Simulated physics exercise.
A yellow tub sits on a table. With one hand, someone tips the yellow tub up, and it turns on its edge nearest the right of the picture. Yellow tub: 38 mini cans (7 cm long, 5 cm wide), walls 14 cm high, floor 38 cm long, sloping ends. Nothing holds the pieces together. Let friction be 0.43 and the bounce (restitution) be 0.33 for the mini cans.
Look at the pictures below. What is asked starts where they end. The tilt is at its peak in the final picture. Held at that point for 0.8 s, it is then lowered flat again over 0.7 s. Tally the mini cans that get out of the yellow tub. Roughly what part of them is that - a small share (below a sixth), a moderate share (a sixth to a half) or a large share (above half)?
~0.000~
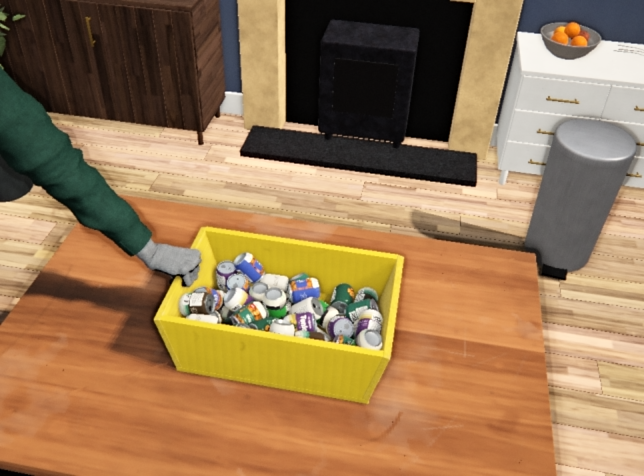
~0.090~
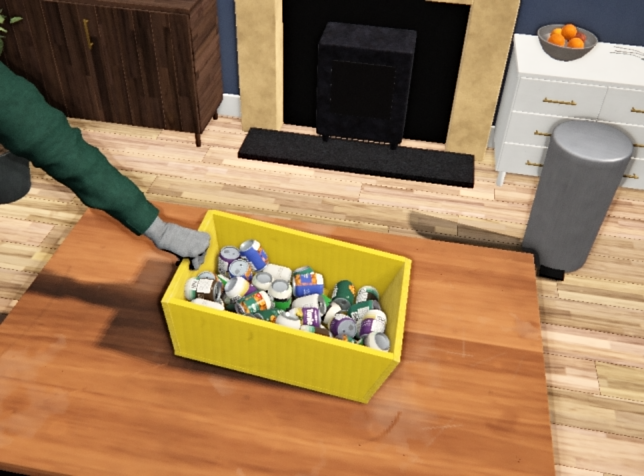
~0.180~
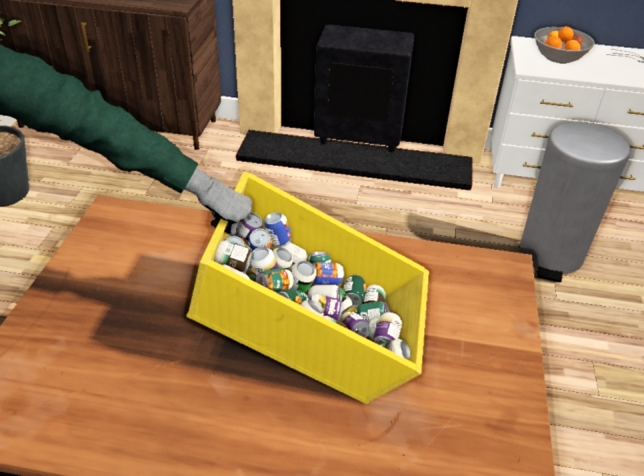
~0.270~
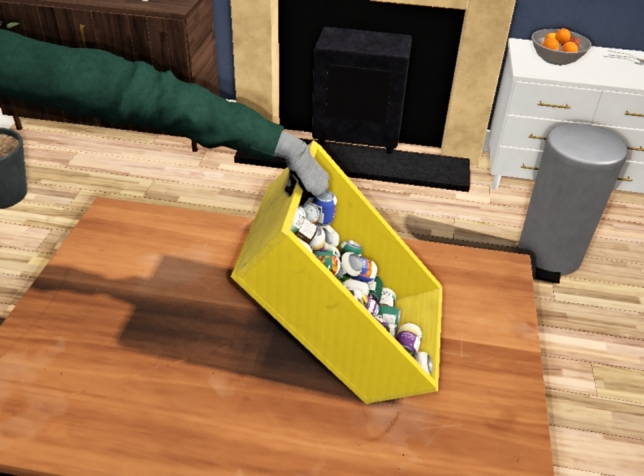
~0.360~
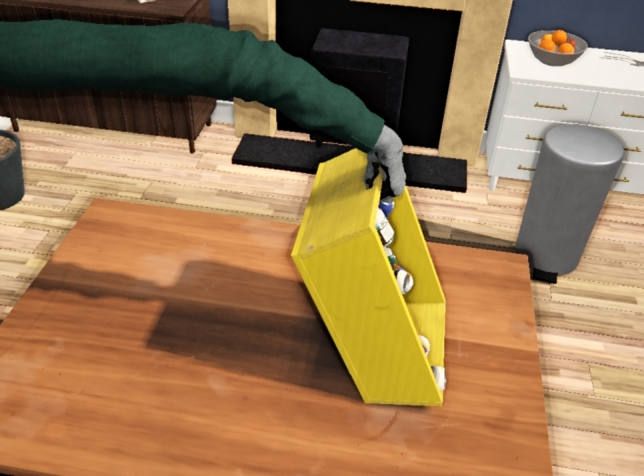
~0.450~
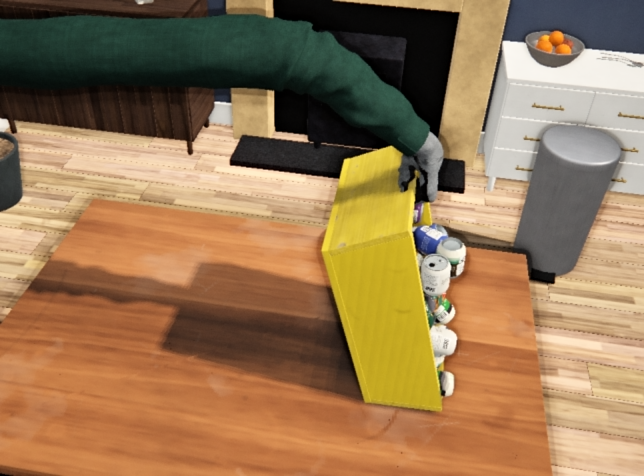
It is a large share, above half.
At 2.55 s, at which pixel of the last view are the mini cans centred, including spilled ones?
Pixel (515, 374), give or take.
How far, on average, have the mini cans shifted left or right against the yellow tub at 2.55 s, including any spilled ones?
About 78 cm to the right.
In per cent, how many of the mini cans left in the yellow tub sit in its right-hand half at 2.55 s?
Around 90%.
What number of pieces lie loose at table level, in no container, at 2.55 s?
Roughly 8 of them.
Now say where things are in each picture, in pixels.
In the first picture (each is followed by its nearest rim corner in this view; the camera moves round a little), yellow tub, (384, 354); 0° from level; none out.
The second picture shows yellow tub, (393, 357); 8° from level.
The third picture shows yellow tub, (416, 367); 26° from level.
The fourth picture shows yellow tub, (435, 384); 49° from level.
The fifth picture shows yellow tub, (442, 399); 67° from level.
The sixth picture shows yellow tub, (442, 405); 75° from level; 2 out, the lowest can at (435, 276).
After 0.79 s, tilt 75°; yellow tub 13 in, 25 out.
After 1.21 s, tilt 75°; yellow tub 11 in, 27 out.
After 1.80 s, tilt 9°; yellow tub 11 in, 27 out.
Outcome (at 2.55 s), yellow tub 11 in, 27 out. Asked share, 27 of 38, 71 per cent.
